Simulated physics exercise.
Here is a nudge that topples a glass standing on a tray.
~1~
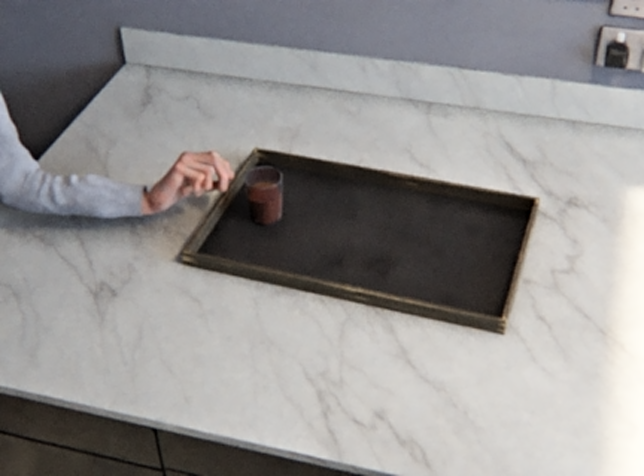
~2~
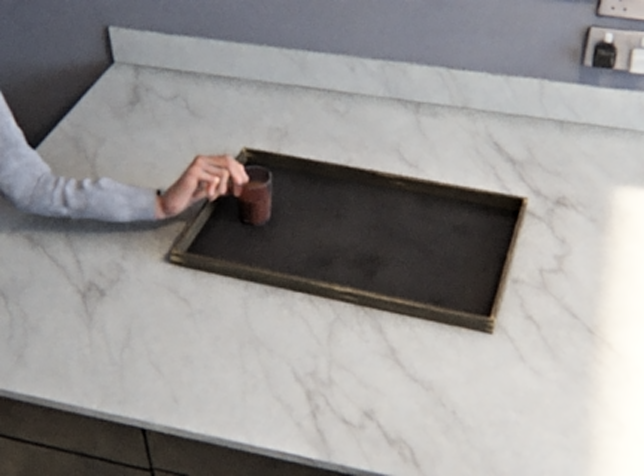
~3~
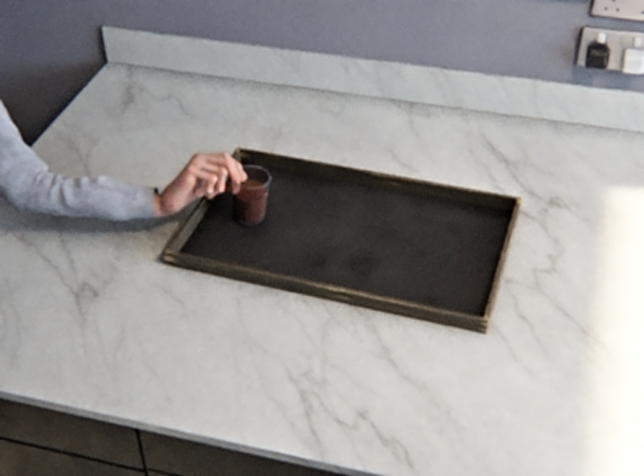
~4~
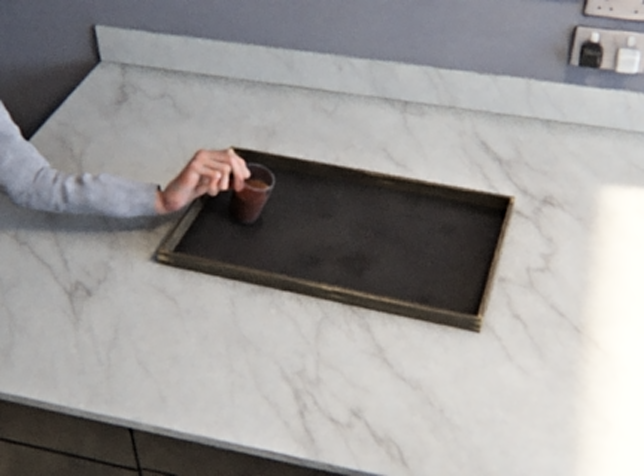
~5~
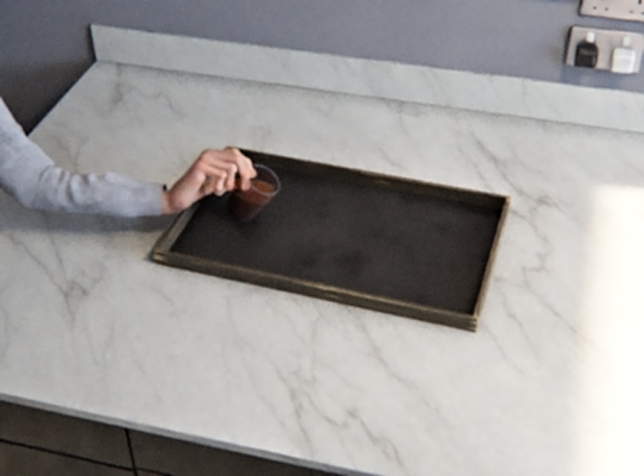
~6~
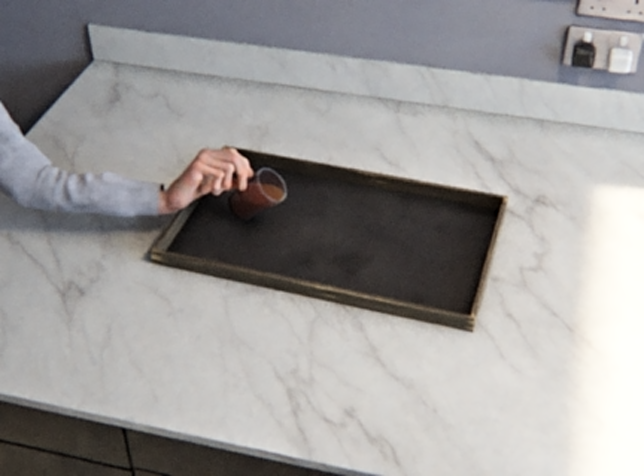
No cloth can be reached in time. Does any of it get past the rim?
Sure enough, the spill will remain on the tray.
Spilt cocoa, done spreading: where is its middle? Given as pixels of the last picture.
In the last view, its middle sits roughly at (418, 249).
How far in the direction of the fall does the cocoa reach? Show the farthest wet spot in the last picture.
Leading edge approx. (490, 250).
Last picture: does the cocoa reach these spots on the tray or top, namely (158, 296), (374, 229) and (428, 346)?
The first point ends up free of the spill, the second under the spill, the third free of the spill.
Soon after, the glass lies in the tray; the puddle covers about as much as a plate; all of it is inside the rim.
Later, the puddle covers about as much as a tray; all of it is inside the rim.
In the end, the puddle covers about as much as a tray; all of it is inside the rim.
